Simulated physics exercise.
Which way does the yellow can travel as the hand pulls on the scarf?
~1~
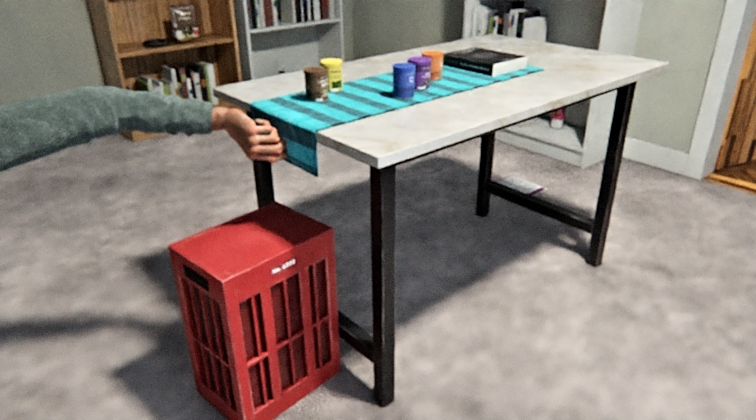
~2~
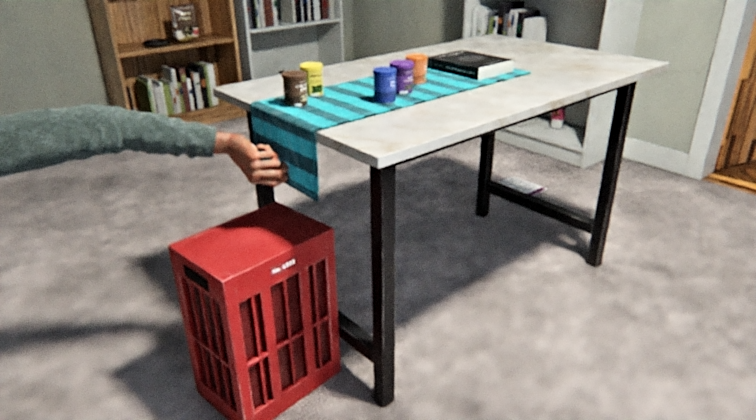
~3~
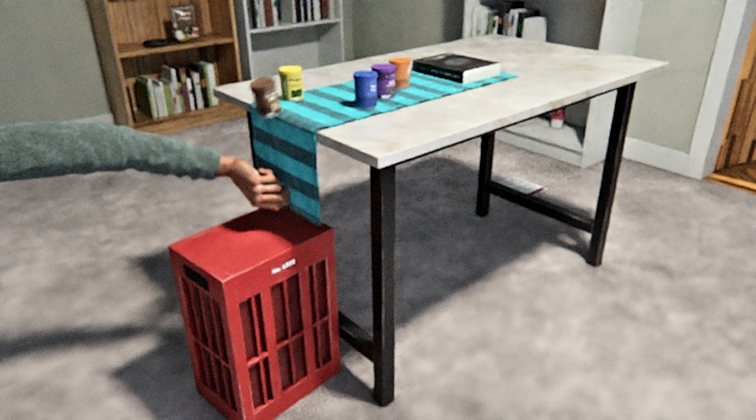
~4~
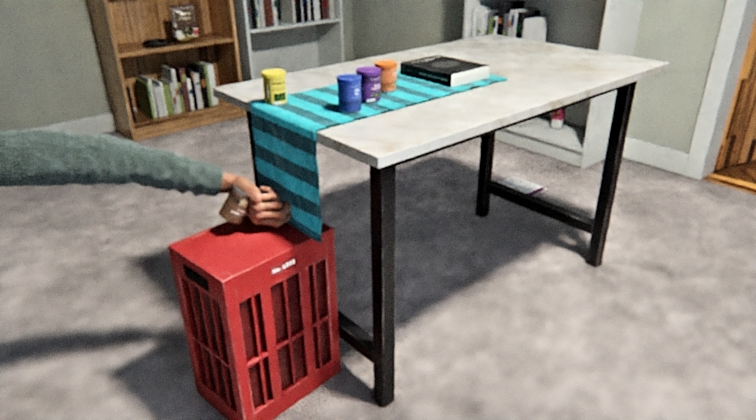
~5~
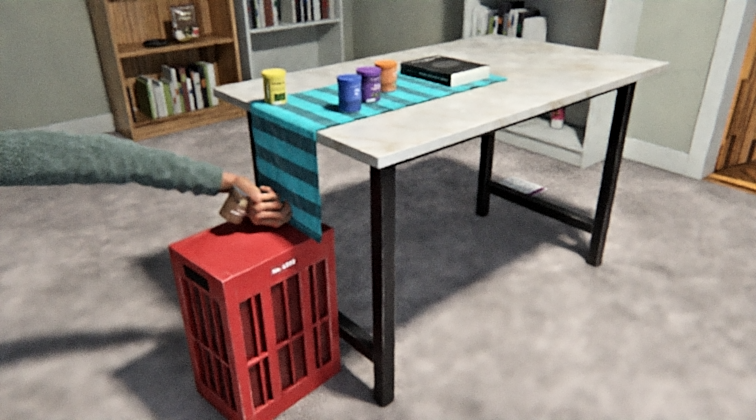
The yellow can slides to the left, carried along on the scarf toward the end of the desk.
